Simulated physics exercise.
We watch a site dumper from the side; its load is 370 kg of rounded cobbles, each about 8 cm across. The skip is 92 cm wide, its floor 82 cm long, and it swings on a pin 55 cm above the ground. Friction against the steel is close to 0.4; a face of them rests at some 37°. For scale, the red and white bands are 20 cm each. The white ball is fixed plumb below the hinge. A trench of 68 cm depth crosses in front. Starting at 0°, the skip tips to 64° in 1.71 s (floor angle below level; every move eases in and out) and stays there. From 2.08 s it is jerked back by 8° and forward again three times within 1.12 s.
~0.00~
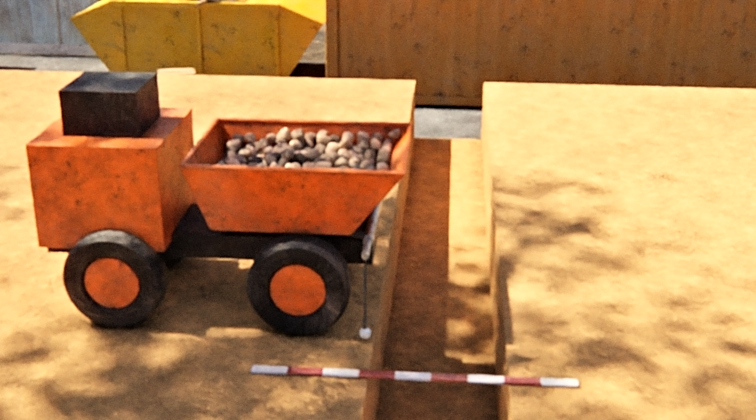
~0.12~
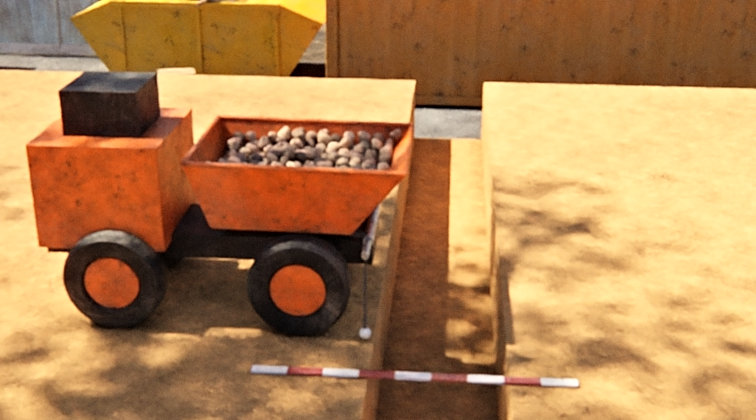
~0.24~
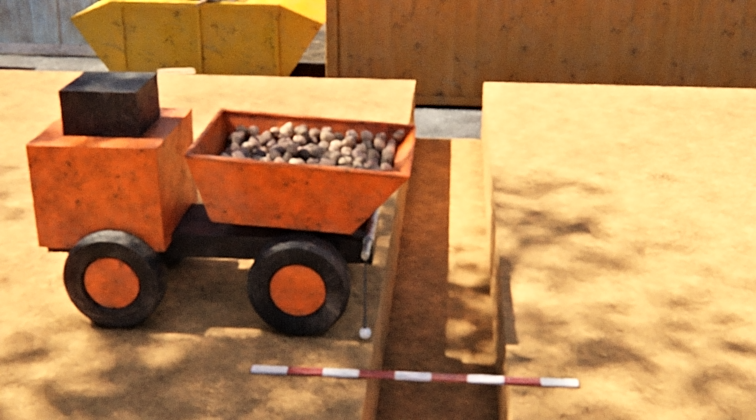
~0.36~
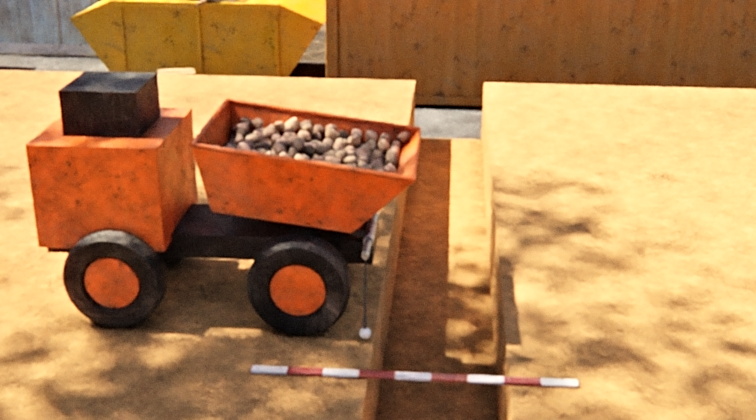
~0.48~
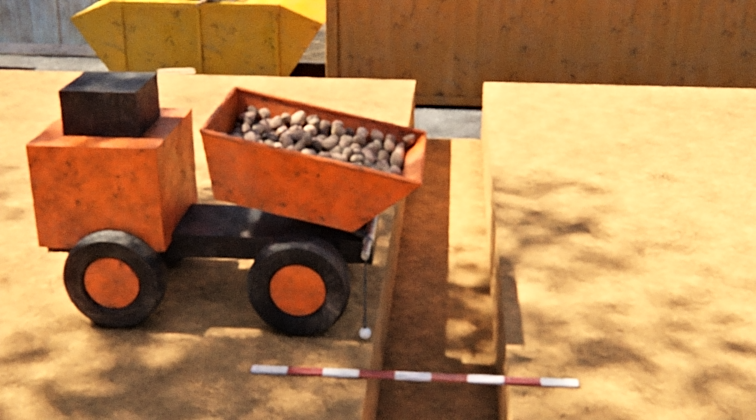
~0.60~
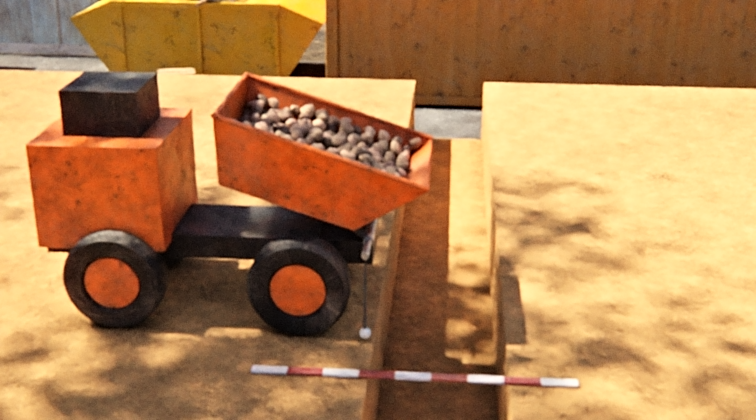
The clip shows an orange site dumper seen from the side beside a trench, its skip loaded with rounded cobbles; the skip's left end gradually rises, tilting it down toward the right, while the wheels and body stay still.
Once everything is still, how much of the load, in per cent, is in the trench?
Roughly 65 per cent ends in the trench.
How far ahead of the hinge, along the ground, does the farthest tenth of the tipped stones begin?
Roughly 130 cm ahead of it.
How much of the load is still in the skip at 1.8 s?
Roughly 85 per cent is still inside.
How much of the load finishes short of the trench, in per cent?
About 0 per cent.
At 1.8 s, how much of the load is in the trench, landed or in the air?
Some 15 per cent.
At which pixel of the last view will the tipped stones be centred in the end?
Near (481, 374).
After 1.3 s the floor is at 54°; 100 % in the skip; the foremost stones are at (445, 203).
After 1.8 s the floor is at 64°; 84 % in the skip, 14 % in the trench, 2 % past the trench; the foremost stones are at (516, 281).
After 3.7 s the floor is at 64°; 23 % in the skip, 45 % in the trench, 32 % past the trench; the foremost stones are at (697, 283).
After 6.2 s the floor is at 64°; 2 % in the skip, 66 % in the trench, 32 % past the trench; the foremost stones are at (698, 283).
